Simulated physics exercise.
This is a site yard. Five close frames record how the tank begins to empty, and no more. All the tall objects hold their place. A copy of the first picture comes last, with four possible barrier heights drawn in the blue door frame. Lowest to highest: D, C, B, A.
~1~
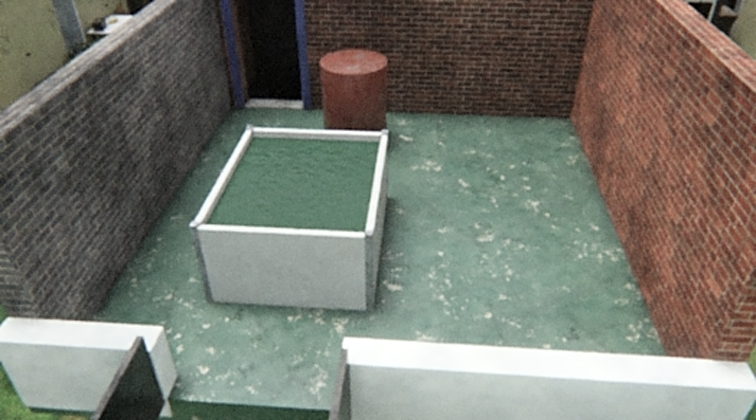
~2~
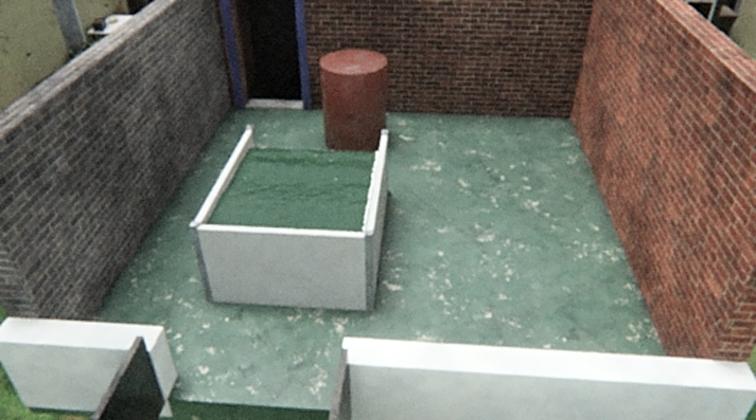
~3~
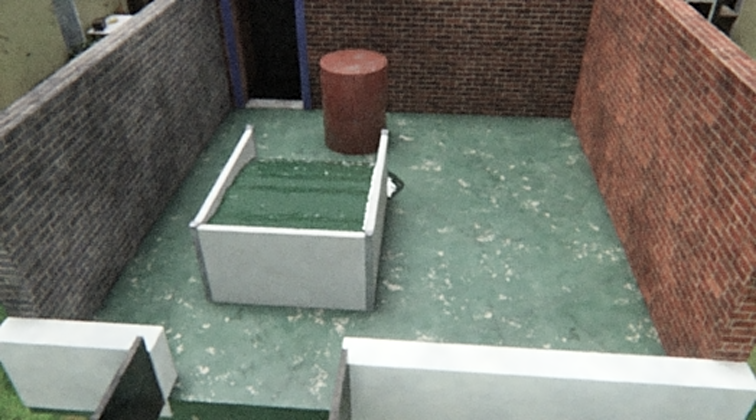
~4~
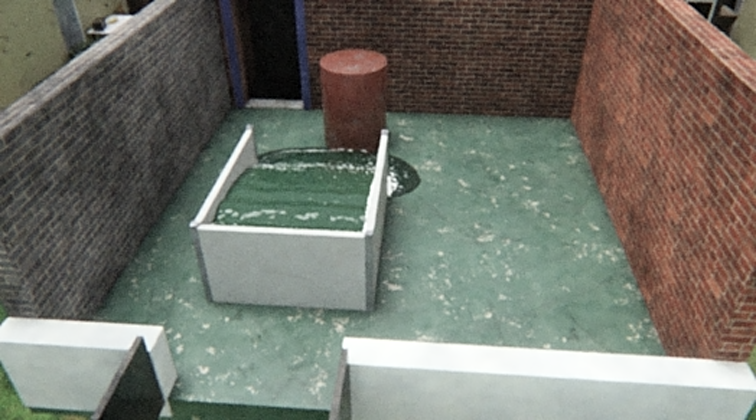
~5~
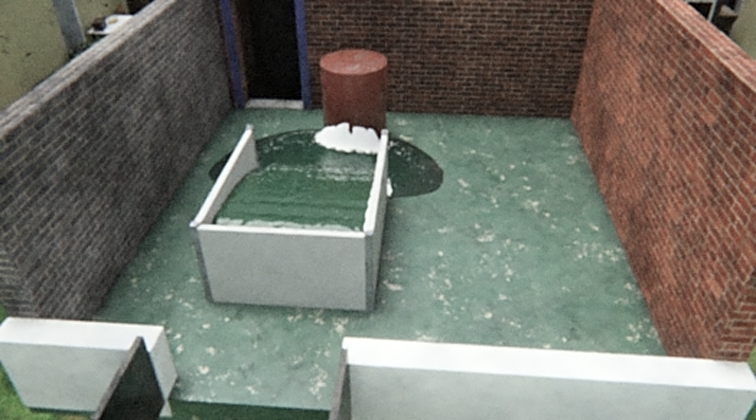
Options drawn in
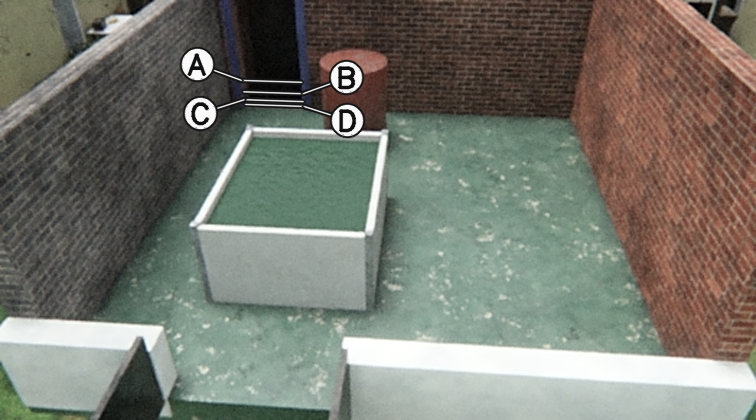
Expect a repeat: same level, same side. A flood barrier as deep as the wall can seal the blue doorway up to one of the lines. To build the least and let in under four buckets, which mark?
Mark A.
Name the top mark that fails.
Mark B.
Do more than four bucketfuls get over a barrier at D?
Yes.
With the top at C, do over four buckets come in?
Yes.
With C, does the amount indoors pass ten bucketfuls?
Yes.
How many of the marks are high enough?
One of them.
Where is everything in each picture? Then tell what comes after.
Water in the tank at rest, its middle at (302, 182); foot of the blue doorway at (274, 108); open gate at (252, 328).
Water covers 2 % of the ground, its front hidden from here.
Water covers 5 % of the ground, its front hidden from here.
Water covers 9 % of the ground and shows as far out as (406, 168).
Water covers 14 % of the ground and shows as far out as (310, 131).
On the marked copy, A at (271, 81); B at (273, 92); C at (273, 100); D at (274, 105); from the bottom up D, C, B, A.
Choosing A, a splash gets over, under a bucket.
Choosing B, about 9 bucketfuls get in.
Choosing C, dozens of bucketfuls pour in.
Choosing D, dozens of bucketfuls pour in.
